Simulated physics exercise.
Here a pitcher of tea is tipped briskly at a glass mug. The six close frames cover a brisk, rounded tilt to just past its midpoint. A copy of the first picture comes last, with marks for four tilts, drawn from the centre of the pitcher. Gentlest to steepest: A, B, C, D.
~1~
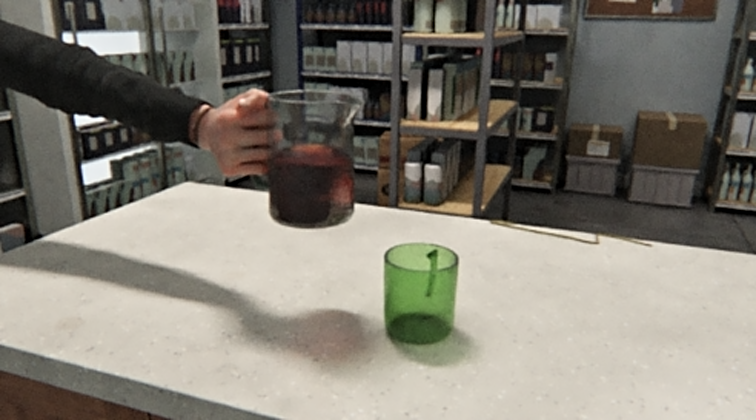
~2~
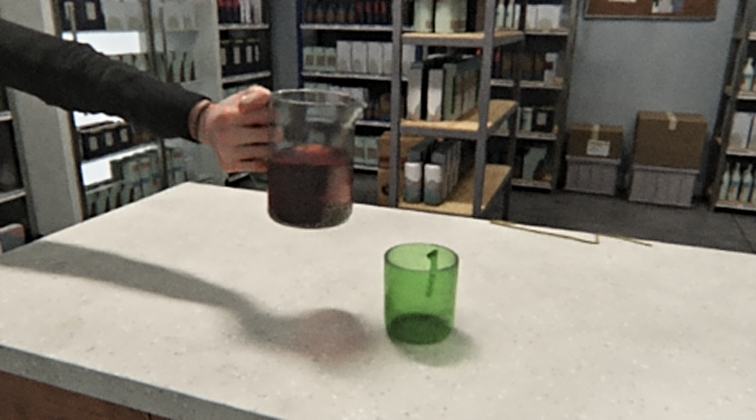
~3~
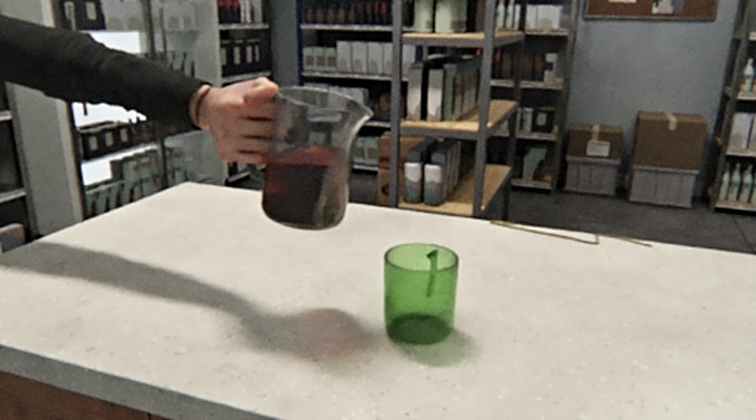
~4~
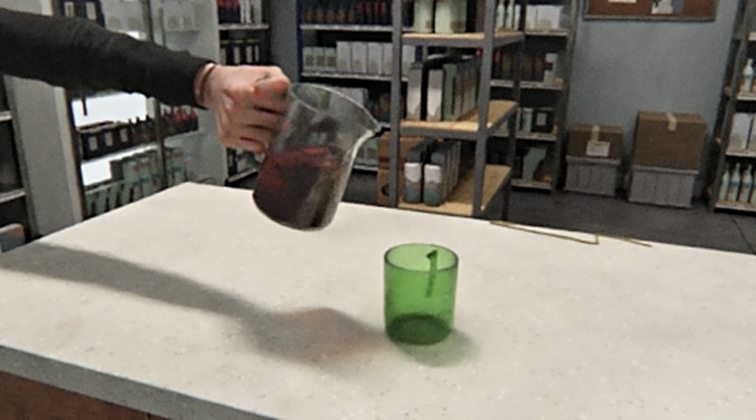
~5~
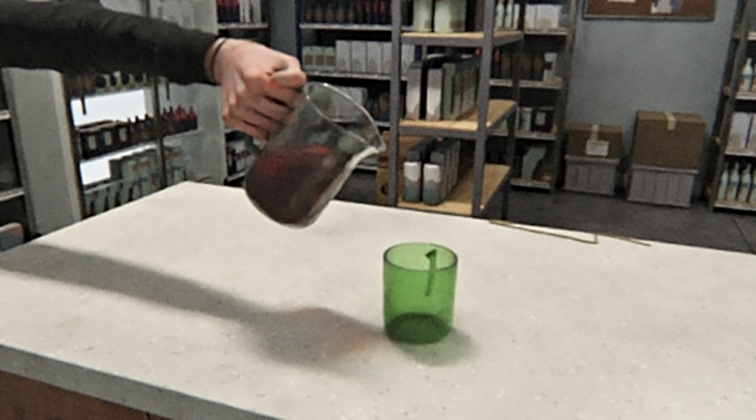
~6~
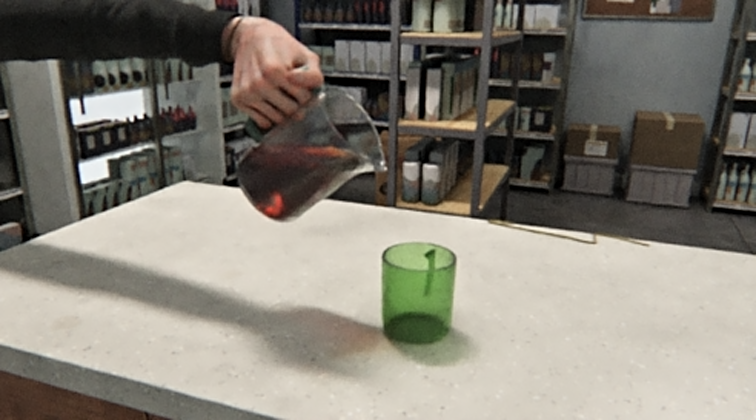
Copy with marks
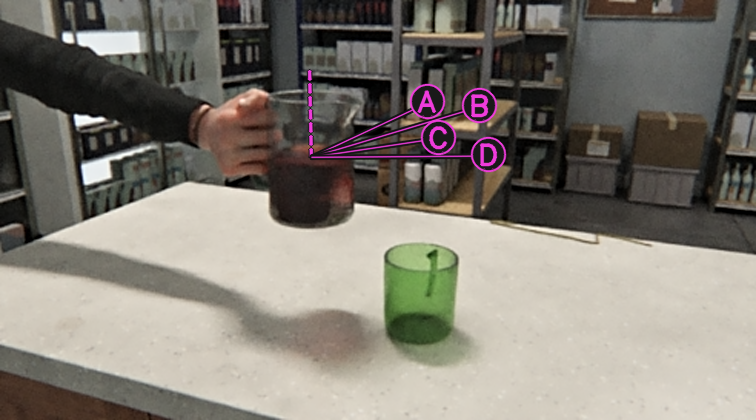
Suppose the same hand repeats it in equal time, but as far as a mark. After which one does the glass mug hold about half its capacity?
It is C.
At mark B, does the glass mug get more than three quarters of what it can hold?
No, less.
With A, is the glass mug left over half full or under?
Under.
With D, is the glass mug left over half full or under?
Over.
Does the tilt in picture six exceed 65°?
No.
On the marked copy, A at (412, 110); B at (463, 111); C at (422, 140); D at (471, 156).
For mark A, the glass mug ends with about 16 % of what it can hold.
For mark B, the glass mug ends with about 32 % of what it can hold.
For mark C, the glass mug ends with about 52 % of what it can hold.
For mark D, the glass mug ends with about 69 % of what it can hold; 3 % of the tea is spilt.
